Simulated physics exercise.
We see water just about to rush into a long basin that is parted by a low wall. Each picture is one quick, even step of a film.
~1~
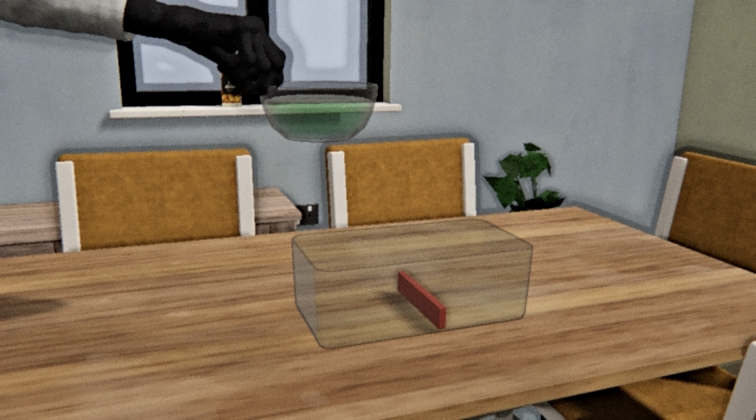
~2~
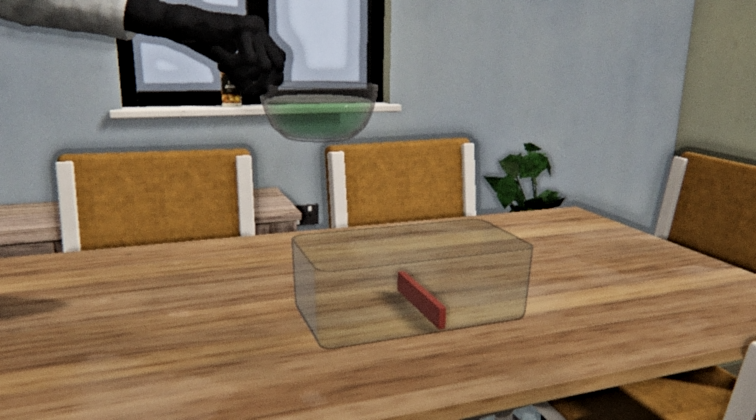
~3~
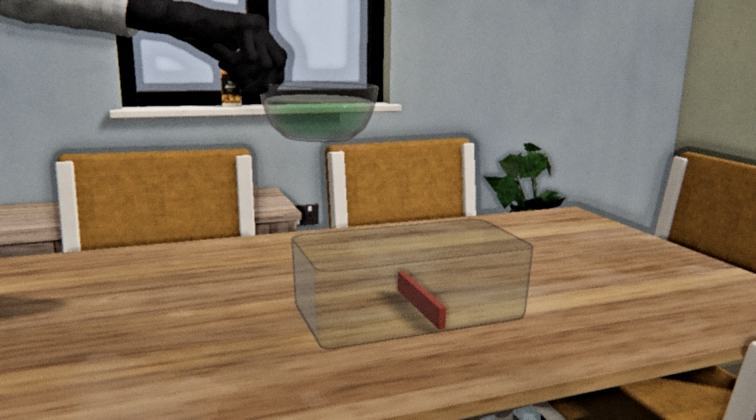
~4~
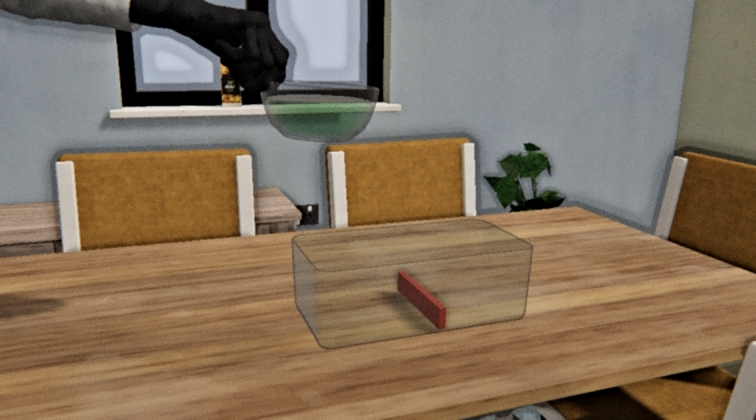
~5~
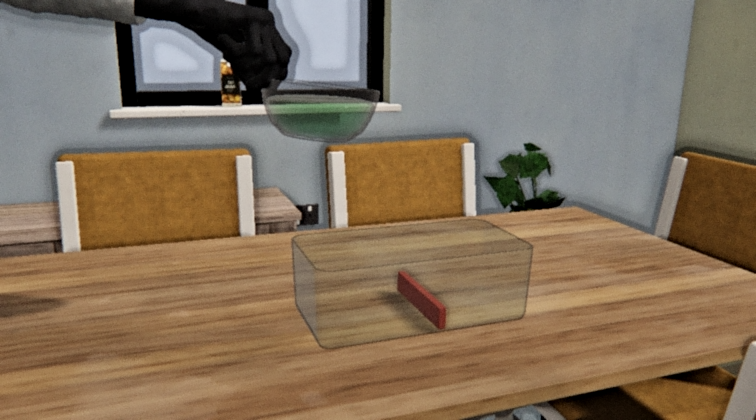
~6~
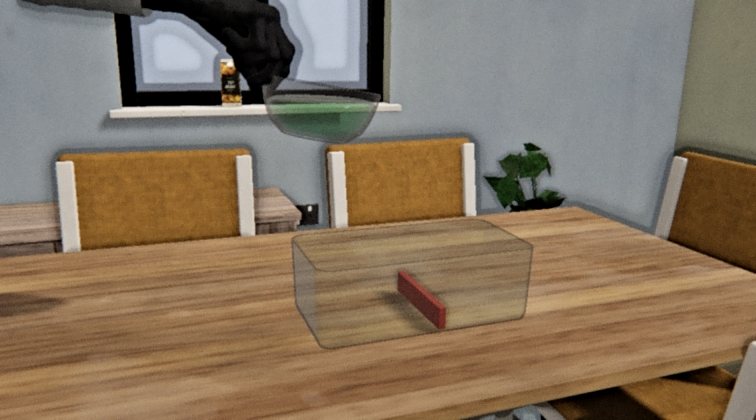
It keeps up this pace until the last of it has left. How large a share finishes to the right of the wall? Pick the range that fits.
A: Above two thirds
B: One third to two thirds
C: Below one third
One third to two thirds.
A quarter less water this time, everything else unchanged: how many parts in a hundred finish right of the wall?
The share comes to some 20 parts in a hundred.
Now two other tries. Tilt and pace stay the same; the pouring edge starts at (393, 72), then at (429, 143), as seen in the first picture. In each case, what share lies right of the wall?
One after the other: 70 %, 90 %.
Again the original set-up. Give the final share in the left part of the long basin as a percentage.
I'd put it at about 55 per cent.
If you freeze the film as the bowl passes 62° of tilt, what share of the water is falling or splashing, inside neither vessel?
40 %.
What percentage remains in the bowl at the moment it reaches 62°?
55 per cent, approximately.
A moment on, the bowl is tipped part way and 57 per cent is still to pour, 3 is left of the wall and 0 right of it.
Next, the bowl is tipped on its side and 8 per cent is still to pour, 31 is left of the wall and 42 right of it.
Then the bowl is tipped on its side and 0 per cent is still to pour, 55 is left of the wall and 43 right of it.
Later the bowl is tipped on its side and 0 per cent is still to pour, 55 is left of the wall and 44 right of it.
Finally, 55 per cent lies left of the wall, 44 right of it and 1 outside.
